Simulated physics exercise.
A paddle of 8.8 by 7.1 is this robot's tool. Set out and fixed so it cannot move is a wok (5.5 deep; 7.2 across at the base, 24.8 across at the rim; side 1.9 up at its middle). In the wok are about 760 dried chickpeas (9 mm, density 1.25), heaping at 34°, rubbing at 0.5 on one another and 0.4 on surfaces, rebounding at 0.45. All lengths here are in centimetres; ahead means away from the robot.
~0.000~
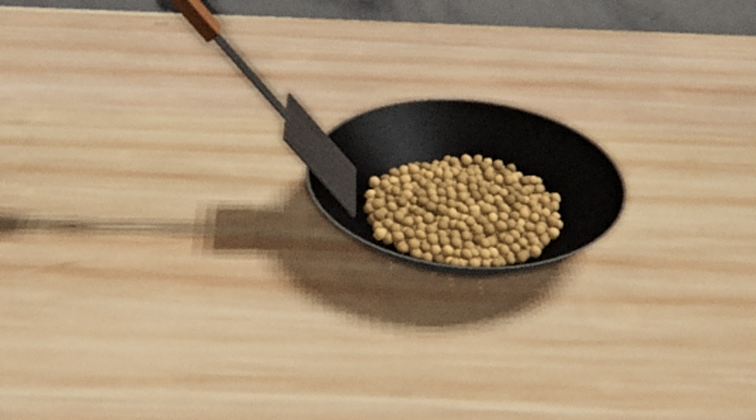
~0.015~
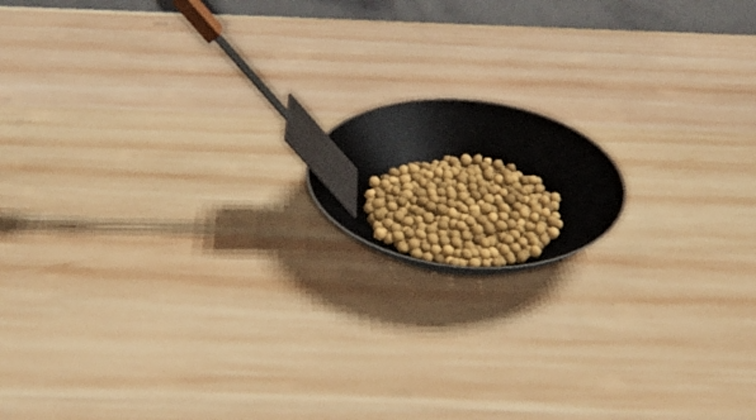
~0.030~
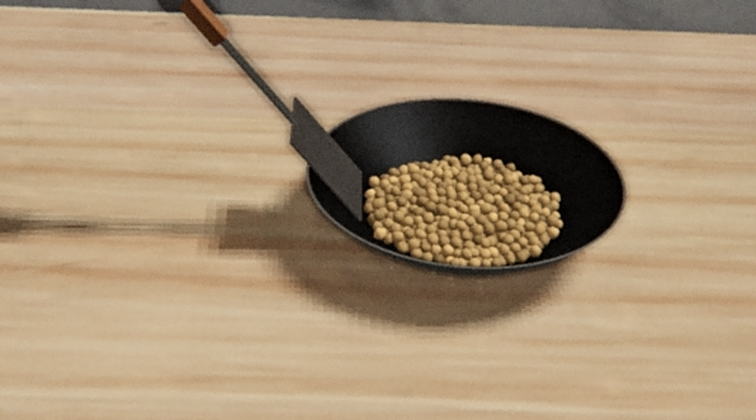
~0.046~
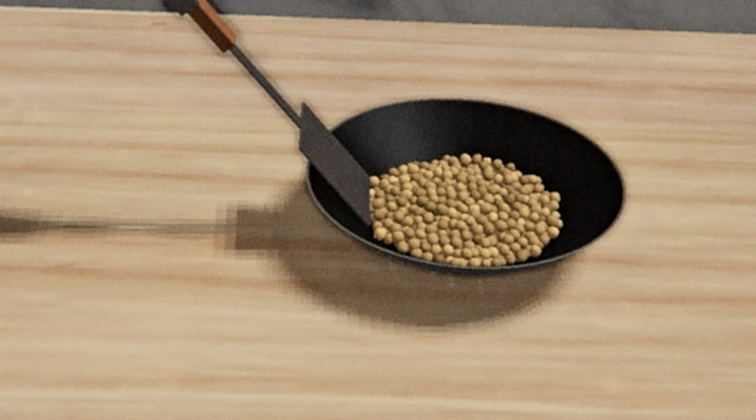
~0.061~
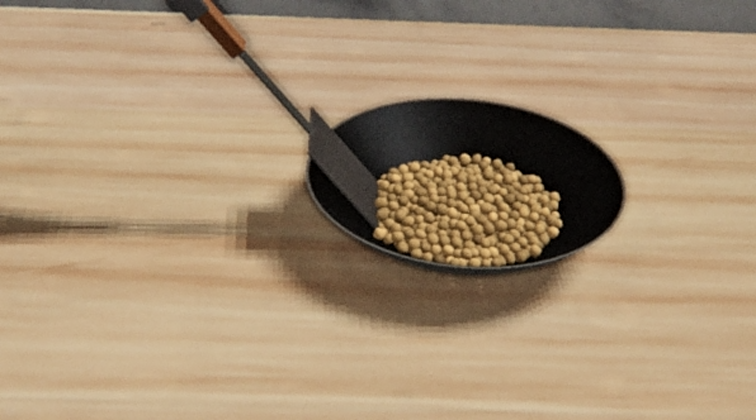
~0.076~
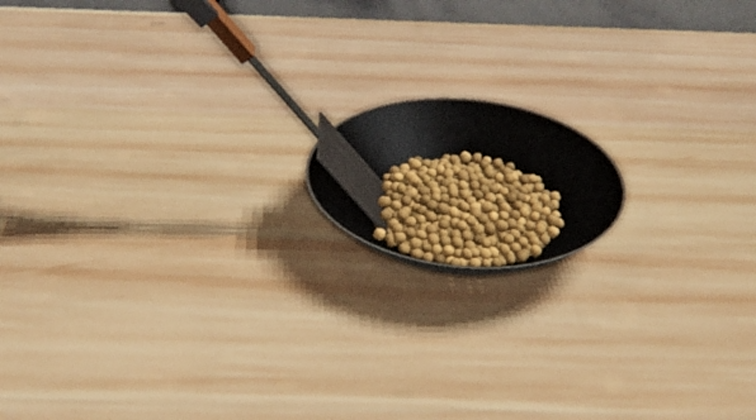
A black wok of chickpeas sitting on a wooden surface as a flat paddle slides slowly right, nudging the pile's left edge.
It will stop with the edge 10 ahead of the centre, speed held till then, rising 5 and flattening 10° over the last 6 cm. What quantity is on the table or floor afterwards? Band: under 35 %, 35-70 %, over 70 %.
Under 35 %.
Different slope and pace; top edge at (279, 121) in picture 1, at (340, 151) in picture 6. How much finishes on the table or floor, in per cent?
It works out to about 35 %, more or less.
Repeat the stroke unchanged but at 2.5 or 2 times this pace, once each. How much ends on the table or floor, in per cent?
About 50 and 40 per cent.
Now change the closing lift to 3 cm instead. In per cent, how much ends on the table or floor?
I'd say close to 30 per cent.
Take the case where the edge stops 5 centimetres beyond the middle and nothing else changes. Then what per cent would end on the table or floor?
Changed stop: Approx. 0 %.
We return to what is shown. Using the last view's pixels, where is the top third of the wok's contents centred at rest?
It is centred near (553, 204).
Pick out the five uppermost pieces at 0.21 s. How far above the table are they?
About 5 centimetres.
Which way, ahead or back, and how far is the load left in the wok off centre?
About 3.5 cm ahead.
After 0.21 s, sloping 51°, highest piece 5 above the table; 757 in the wok.
After 0.34 s, sloping 48°, highest piece 8 above the table; 747 in the wok, 10 on the blade or in flight.
After 0.61 s, sloping 41°, highest piece 6 above the table; 561 in the wok, 194 on the table or floor, 2 on the blade or in flight.
After 1.66 s, sloping 41°, highest piece 5 above the table; 561 in the wok, 196 on the table or floor.
At rest, 561 in the wok, 196 on the table or floor. That is 26 % on the table or floor.
